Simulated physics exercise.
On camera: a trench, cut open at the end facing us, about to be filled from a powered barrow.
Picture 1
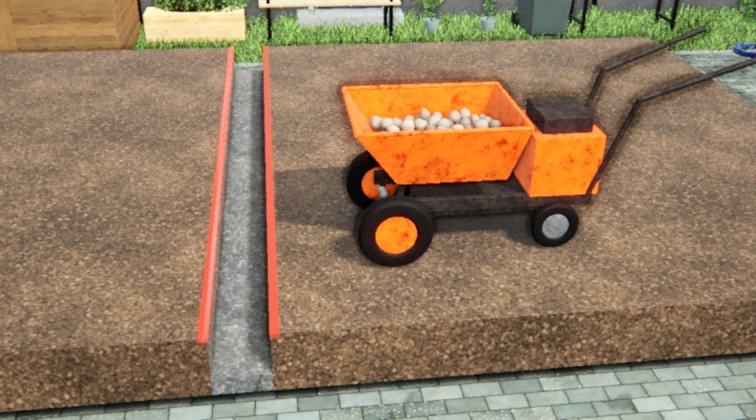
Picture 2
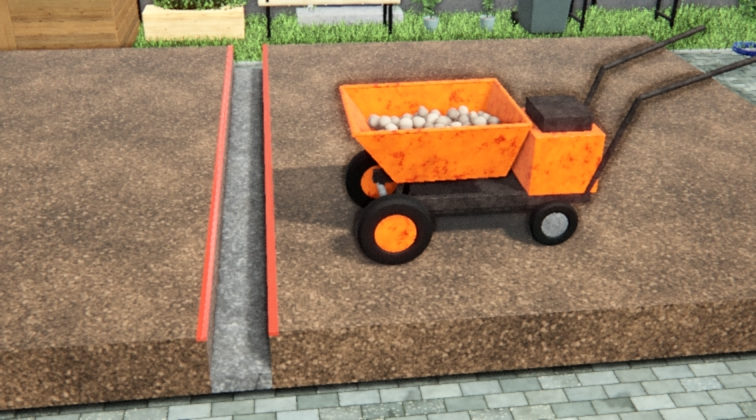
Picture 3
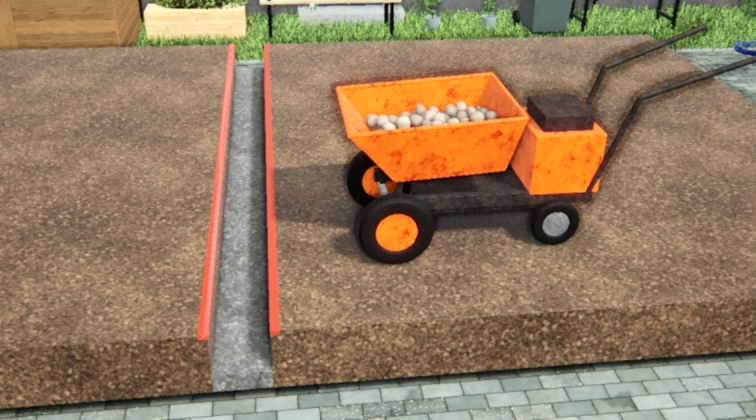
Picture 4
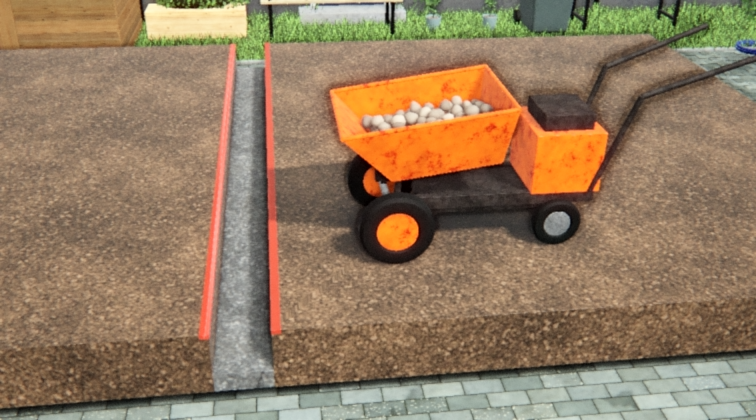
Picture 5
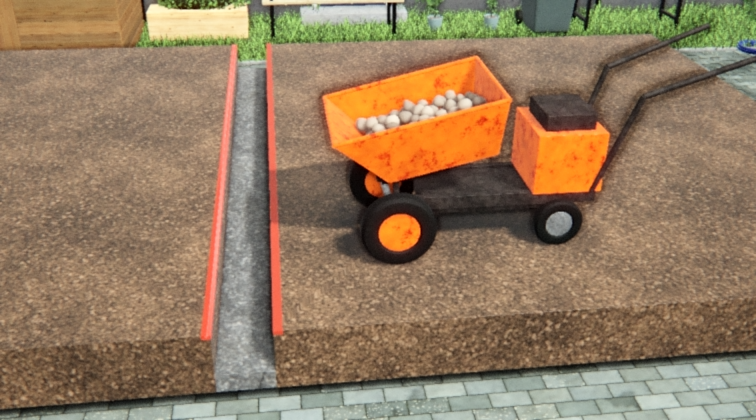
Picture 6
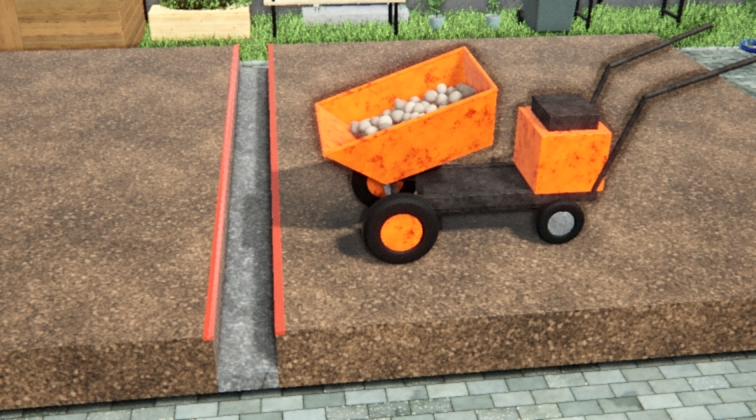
The footage shows an orange powered barrow loaded with river pebbles standing on brown ground to the right of a narrow, red-edged trench, its skip level at first, then gradually tilting toward the left while the wheels stay in place.
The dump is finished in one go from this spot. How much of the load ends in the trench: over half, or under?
It catches the larger part.
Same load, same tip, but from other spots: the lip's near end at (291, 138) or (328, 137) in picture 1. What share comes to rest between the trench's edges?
About 10 and 90 per cent.
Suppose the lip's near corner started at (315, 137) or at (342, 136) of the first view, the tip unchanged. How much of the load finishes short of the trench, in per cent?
Roughly 0 per cent, and 0 per cent.
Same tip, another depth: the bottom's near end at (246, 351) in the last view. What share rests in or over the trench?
Near 70 %.
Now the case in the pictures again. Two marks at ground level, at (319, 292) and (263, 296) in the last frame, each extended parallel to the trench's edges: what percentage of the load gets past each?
Roughly 90 per cent, and 70 per cent.
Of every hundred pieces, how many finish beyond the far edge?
Some 0 per cent.
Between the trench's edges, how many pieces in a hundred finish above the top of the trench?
Roughly 0 in a hundred.
Shortly afterwards, skip tipped steeply; the whole lot in the skip.
Next, skip tipped right over; near two thirds in the skip; only a few short of the trench; near a third in or heaped over the trench.
Some moments later, skip tipped right over; a little in the skip; only a few short of the trench; the bulk in or heaped over the trench.
In the end, skip tipped right over; a little in the skip; a little short of the trench; the bulk in or heaped over the trench; none at all beyond it.
